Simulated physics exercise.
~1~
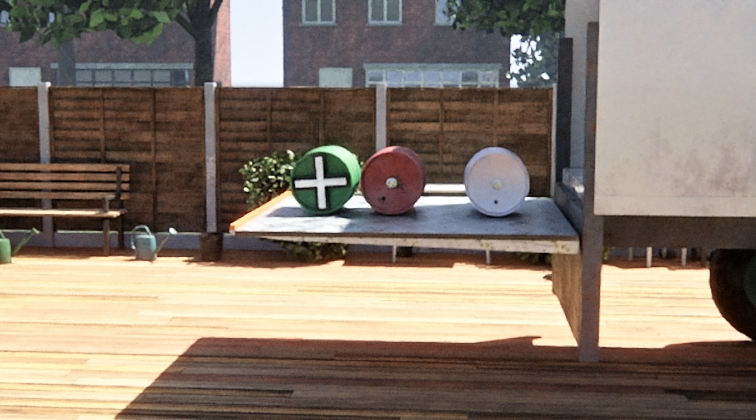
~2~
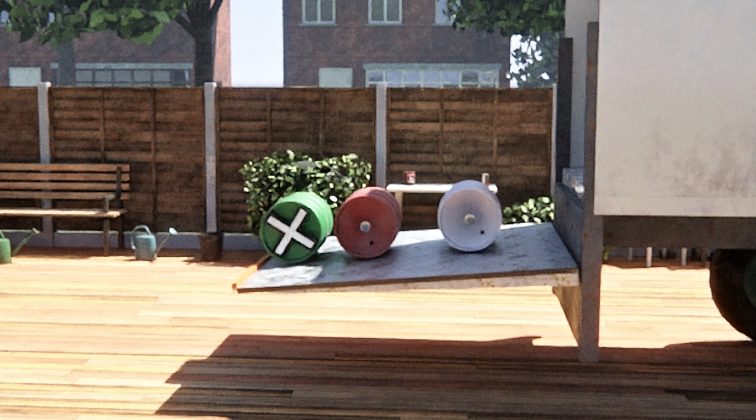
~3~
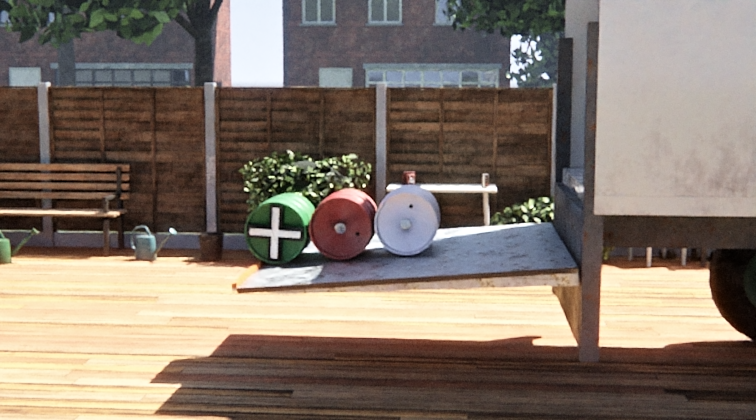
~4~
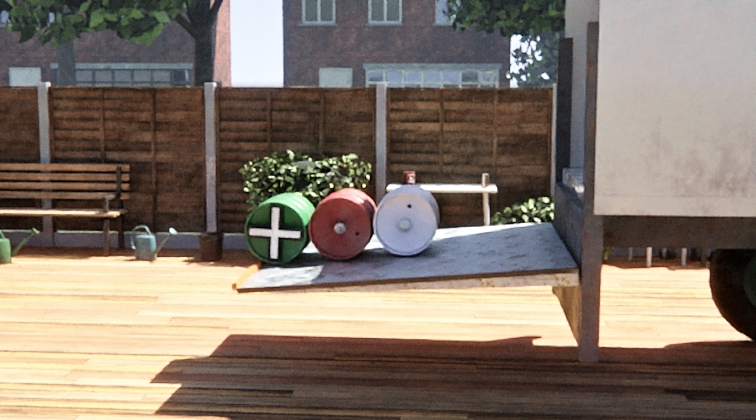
At the start, a green keg with a white cross, a red keg and a white keg lie on their sides on a raised plate behind a truck, on a sunlit wooden deck. The plate lowers and tips down to the left, and all three roll that way. The green one reaches the low edge and is held there, and it and the red one roll back slightly before settling left again. The white keg, trailing behind, rolls down and closes the gap. At the end, all three rest side by side on the sloping plate, with none over the edge.
